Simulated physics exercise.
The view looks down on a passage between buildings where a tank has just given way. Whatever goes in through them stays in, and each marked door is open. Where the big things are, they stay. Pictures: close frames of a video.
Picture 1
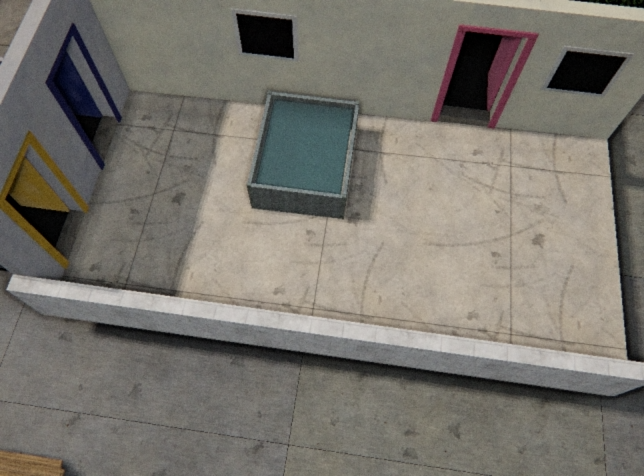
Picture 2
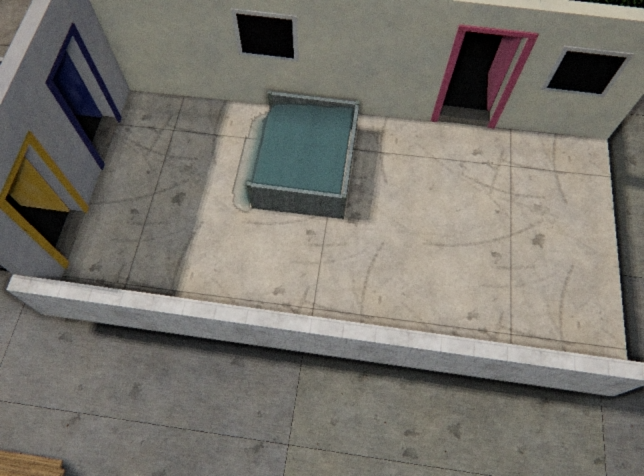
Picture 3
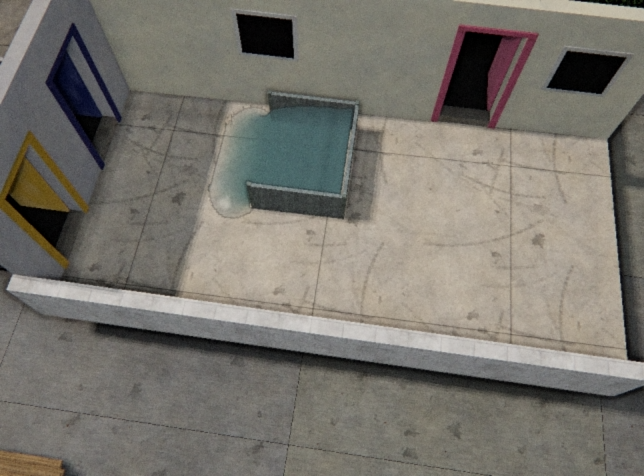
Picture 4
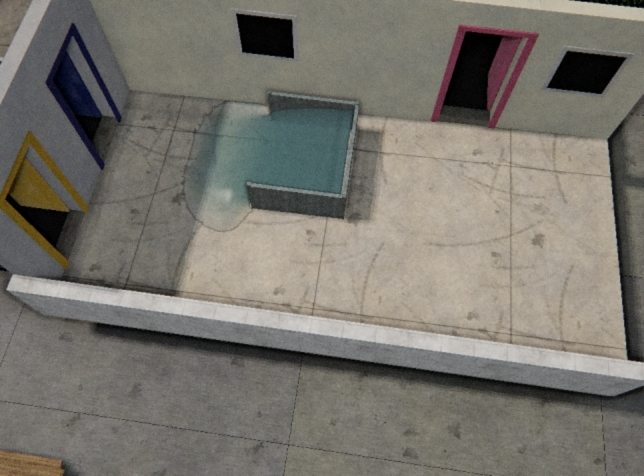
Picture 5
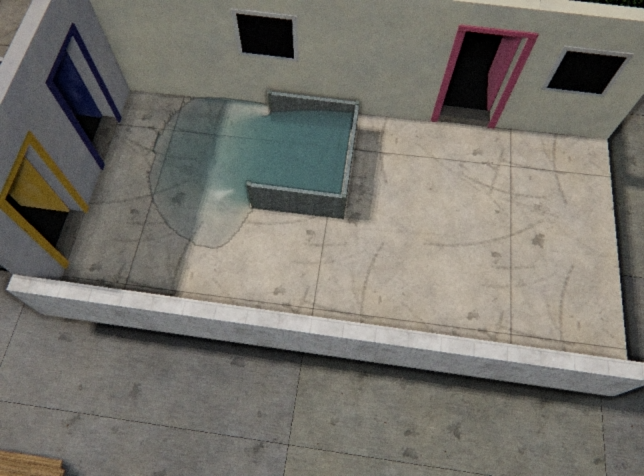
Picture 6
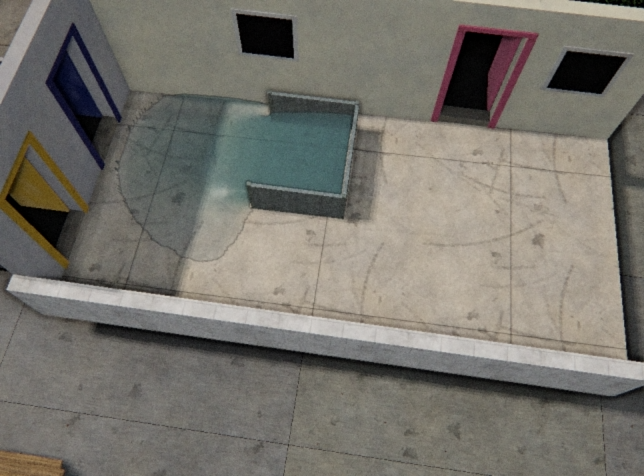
A walled concrete yard with blue, yellow and pink doorways held a tank of still water, then the tank's left side opened and water spread leftward across the floor in a widening, rounded sheet.
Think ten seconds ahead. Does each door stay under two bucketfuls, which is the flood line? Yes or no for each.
Blue door - no, it floods; pink door - yes, stays under; yellow door - no, it floods.
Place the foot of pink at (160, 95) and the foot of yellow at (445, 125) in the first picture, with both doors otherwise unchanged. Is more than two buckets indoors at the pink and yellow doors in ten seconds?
I'd expect the pink door crosses the line, and the yellow door remains short of it too.
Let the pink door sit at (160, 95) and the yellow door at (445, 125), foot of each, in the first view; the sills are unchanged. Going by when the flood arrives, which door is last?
Result: The yellow-painted one.
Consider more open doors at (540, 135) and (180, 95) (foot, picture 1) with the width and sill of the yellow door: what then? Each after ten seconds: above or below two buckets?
The first door remains below the limit, while the second runs past the limit.
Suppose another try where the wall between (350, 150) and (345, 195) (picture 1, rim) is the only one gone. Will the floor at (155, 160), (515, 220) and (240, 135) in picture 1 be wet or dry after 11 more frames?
As listed: Free of water, awash, clear.
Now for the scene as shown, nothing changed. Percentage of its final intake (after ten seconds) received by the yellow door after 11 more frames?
Roughly 15 percent.
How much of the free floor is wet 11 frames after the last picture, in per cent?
Close to 30 in a hundred, I think.
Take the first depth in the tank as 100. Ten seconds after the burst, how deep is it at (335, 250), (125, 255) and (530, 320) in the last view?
The three come to some 4, 12 and 2 per cent respectively.
A moment on, water covers 30 % of the floor; the blue door over two buckets in, the pink door not reached, the yellow door wet at the sill, nothing in.
Next, water covers 30 % of the floor; the blue door far over two buckets in, the pink door not reached, the yellow door over two buckets in.
Then, water covers 35 % of the floor; the blue door far over two buckets in, the pink door not reached, the yellow door over two buckets in.
Later, water covers 60 % of the floor; the blue door far over two buckets in, the pink door not reached, the yellow door far over two buckets in.
In the end, water covers 75 % of the floor; the blue door far over two buckets in, the pink door not reached, the yellow door far over two buckets in.
